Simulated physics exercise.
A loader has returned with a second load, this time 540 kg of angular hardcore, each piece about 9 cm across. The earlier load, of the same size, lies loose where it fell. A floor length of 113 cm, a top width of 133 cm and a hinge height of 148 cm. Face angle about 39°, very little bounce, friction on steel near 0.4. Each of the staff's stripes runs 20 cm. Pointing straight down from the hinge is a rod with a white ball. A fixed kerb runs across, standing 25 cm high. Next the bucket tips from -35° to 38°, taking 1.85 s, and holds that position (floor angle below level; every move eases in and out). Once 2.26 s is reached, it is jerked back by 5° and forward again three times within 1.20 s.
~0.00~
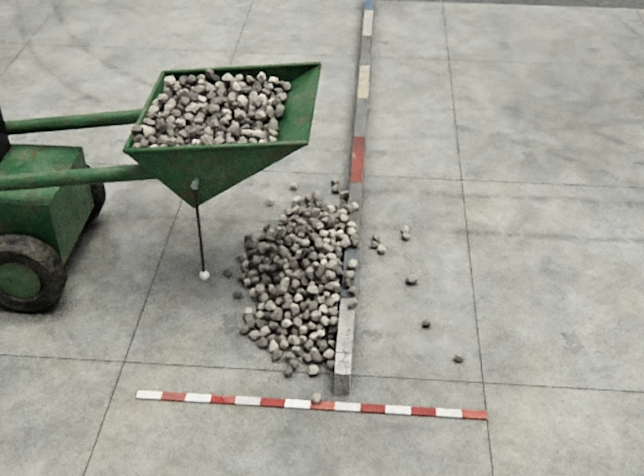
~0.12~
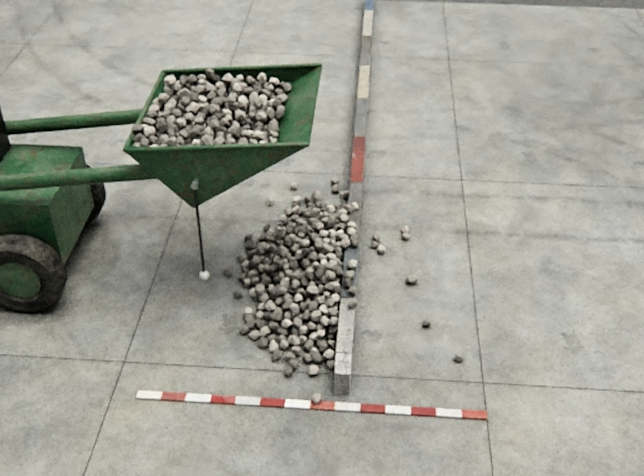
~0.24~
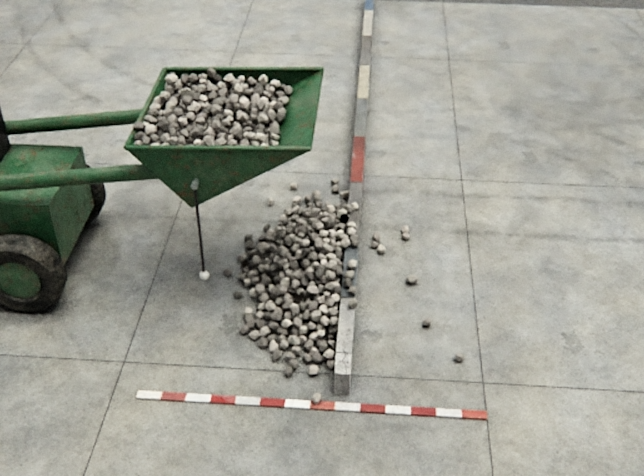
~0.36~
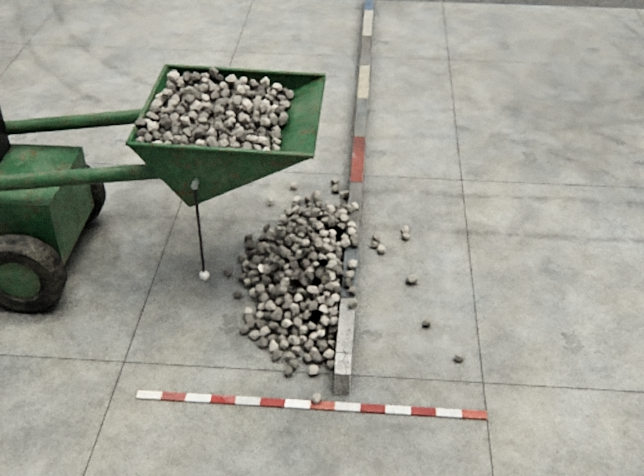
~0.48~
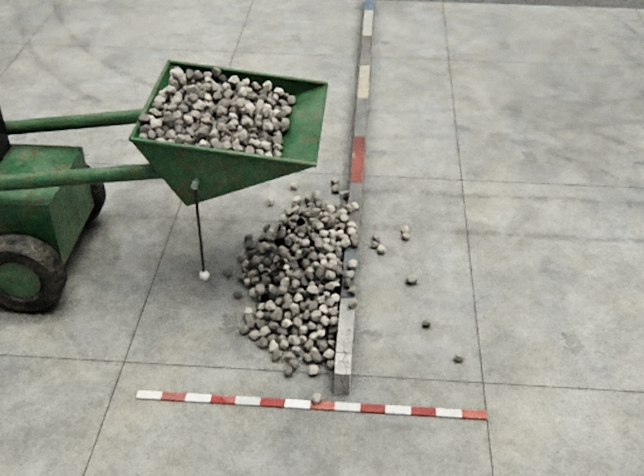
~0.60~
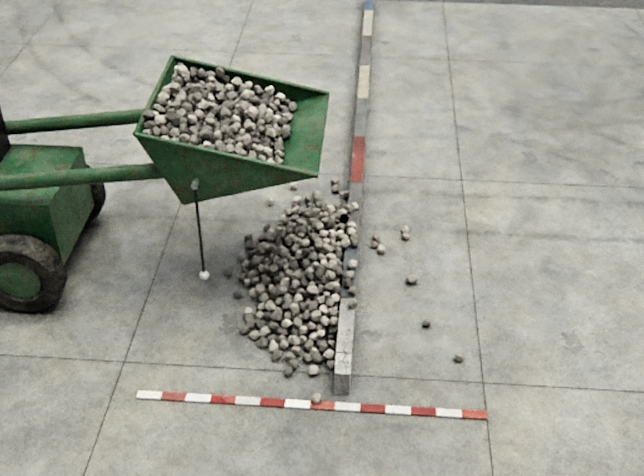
A green loader's bucket full of grey stones tilts slightly downward on the right above a stone pile.
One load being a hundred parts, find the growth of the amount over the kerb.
A growth of about 43 parts in a hundred.
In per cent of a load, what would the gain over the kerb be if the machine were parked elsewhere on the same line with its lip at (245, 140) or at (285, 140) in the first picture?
The first would add some 0 per cent and the second some 15 per cent.
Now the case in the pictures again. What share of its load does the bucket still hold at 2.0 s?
Some 65 percent, roughly.
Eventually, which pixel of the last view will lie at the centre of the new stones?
I'd put their centre close to (342, 264).
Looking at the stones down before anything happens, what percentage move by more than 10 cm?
5 per cent.
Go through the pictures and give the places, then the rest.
Lip at (308, 143), floor tilted -35°, highest stones at (206, 98). The earlier load is highest near (317, 244), 38 cm above ground level, 99 % on this side of the kerb, 1 % over the kerb, in the first frame.
Lip at (309, 144), floor tilted -34°, highest stones at (207, 98); the stones move at 0.1 m/s on average, in the second frame.
Lip at (311, 149), floor tilted -32°, highest stones at (202, 96); the stones move at 0.1 m/s on average, in the third frame.
The bucket is at -28°, its lip at (313, 156); the top of the load is at (187, 88); the stones move at 0.2 m/s on average, in the fourth frame.
Lip at (316, 165), floor tilted -23°, highest stones at (178, 84); the stones move at 0.2 m/s on average, in the fifth frame.
The bucket is at -17°, its lip at (318, 176); the top of the load is at (181, 83); the stones move at 0.2 m/s on average, in the sixth frame.
After 1.4 s the floor is at 27°; in per cent of one load, 100 in the bucket, 99 on this side of the kerb, 1 over the kerb; the foremost stones are at (404, 267).
After 2.0 s the floor is at 38°; in per cent of one load, 64 in the bucket, 135 on this side of the kerb, 1 over the kerb; the foremost stones are at (404, 267).
After 3.9 s the floor is at 38°; in per cent of one load, 0 in the bucket, 156 on this side of the kerb, 44 over the kerb; the foremost stones are at (473, 269).
After 6.8 s the floor is at 38°; in per cent of one load, 0 in the bucket, 156 on this side of the kerb, 44 over the kerb; the foremost stones are at (473, 269). Net gain over the kerb, 43.
